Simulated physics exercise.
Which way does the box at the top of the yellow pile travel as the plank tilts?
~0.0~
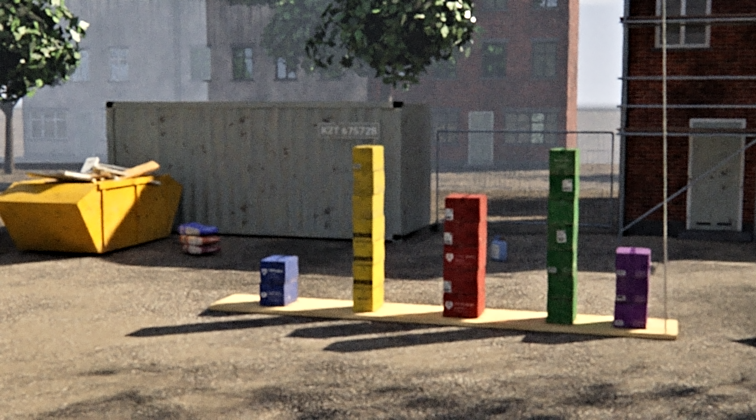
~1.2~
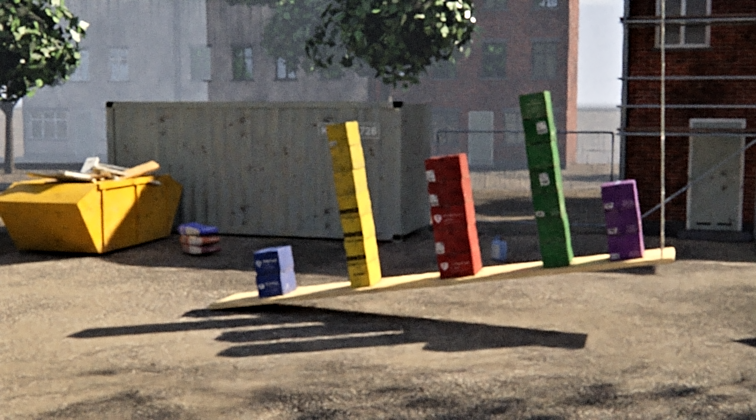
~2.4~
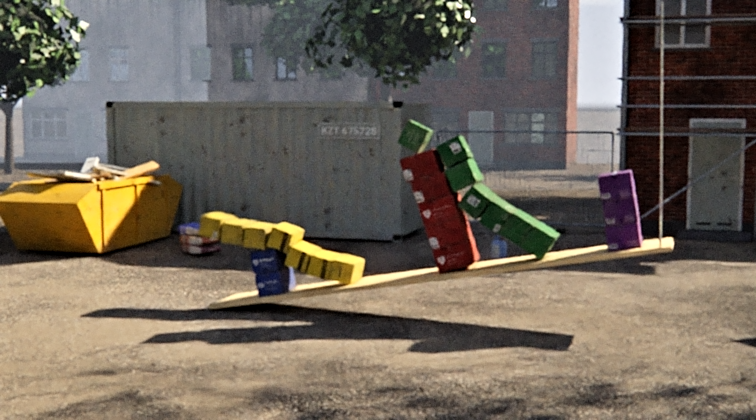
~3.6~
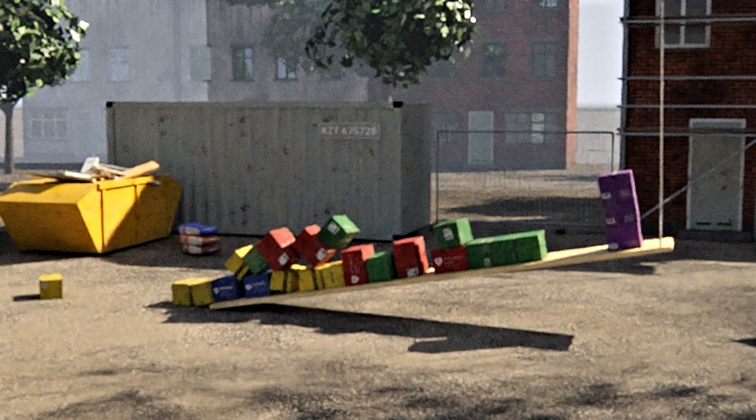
It travels to the left, coming down with the toppling yellow pile and ending up on the ground to the left of the plank.
